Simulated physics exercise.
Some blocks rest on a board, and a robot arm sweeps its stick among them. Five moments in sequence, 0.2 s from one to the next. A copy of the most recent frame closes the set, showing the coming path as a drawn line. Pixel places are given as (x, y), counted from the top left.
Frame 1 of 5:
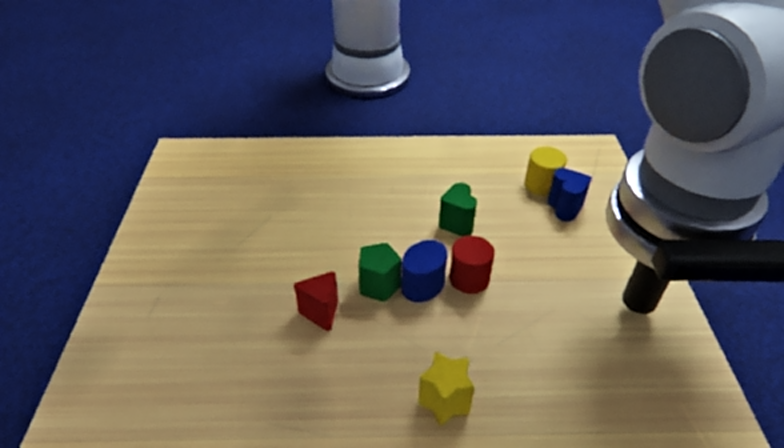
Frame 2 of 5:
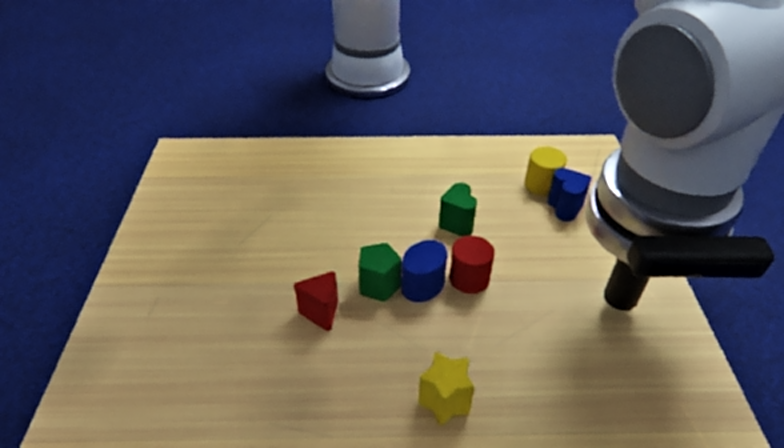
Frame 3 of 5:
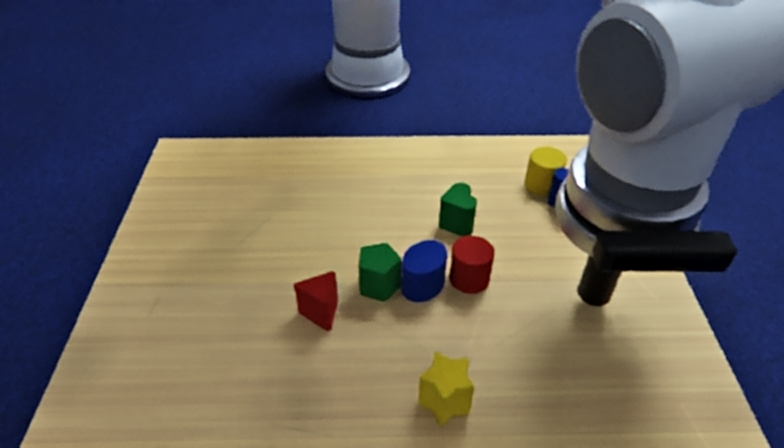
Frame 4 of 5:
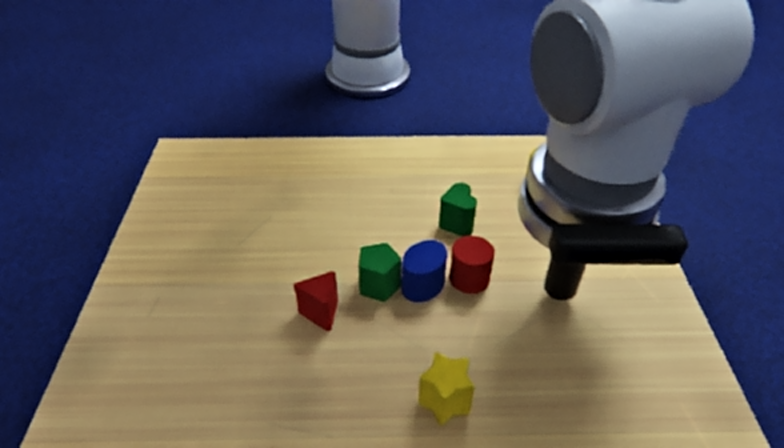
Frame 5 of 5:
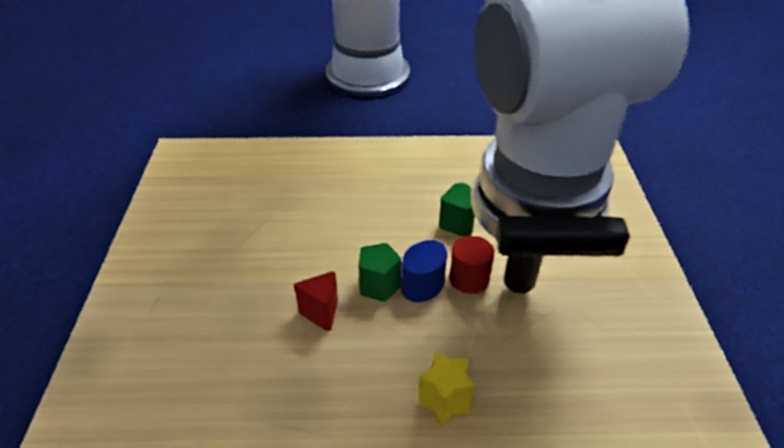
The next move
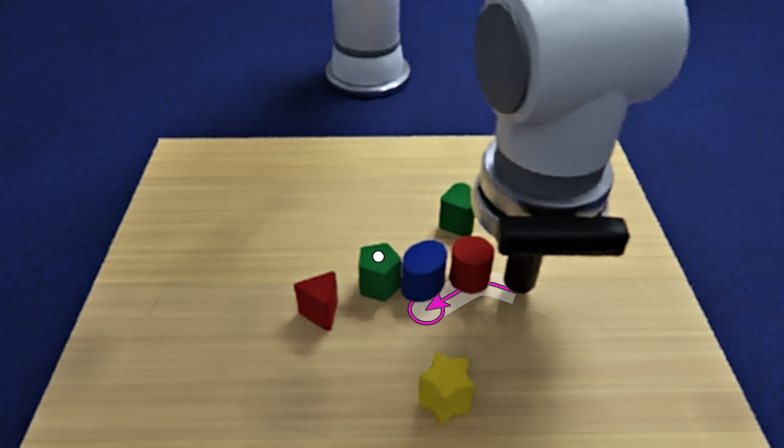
Robot arm sweeping its black stick leftward across a wooden board toward a red disc, while the colored blocks stay still.
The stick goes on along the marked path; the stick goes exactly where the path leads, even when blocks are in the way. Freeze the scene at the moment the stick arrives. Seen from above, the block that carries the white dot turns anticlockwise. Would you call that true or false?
False
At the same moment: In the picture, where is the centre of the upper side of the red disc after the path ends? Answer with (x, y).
Somewhere near (442, 238).
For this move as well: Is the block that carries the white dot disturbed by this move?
It is moved from its place.
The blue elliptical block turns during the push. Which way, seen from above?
Seen from above, its turn is counter-clockwise.
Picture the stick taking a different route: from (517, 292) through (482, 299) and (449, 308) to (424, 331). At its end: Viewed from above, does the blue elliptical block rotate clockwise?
Going by the path, no.
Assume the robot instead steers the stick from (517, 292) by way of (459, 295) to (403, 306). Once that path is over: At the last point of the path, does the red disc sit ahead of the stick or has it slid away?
At the end of the path, the stick has already lost the red disc, which lies beside or behind it.
Drawn move, from (517, 292) through (483, 283) and (454, 294) to (426, 310); the dot is on the green pentagon.
On the path given first. Halfway along, stick (468, 276); green pentagon (368, 260), turned 20° clockwise; blue elliptical block (407, 251), turned 65° anticlockwise; red disc (443, 238).
At the end, stick (427, 299); green pentagon (367, 261), turned 20° clockwise; blue elliptical block (405, 251), turned 65° anticlockwise; green heart-shaped block still; red disc (442, 238).
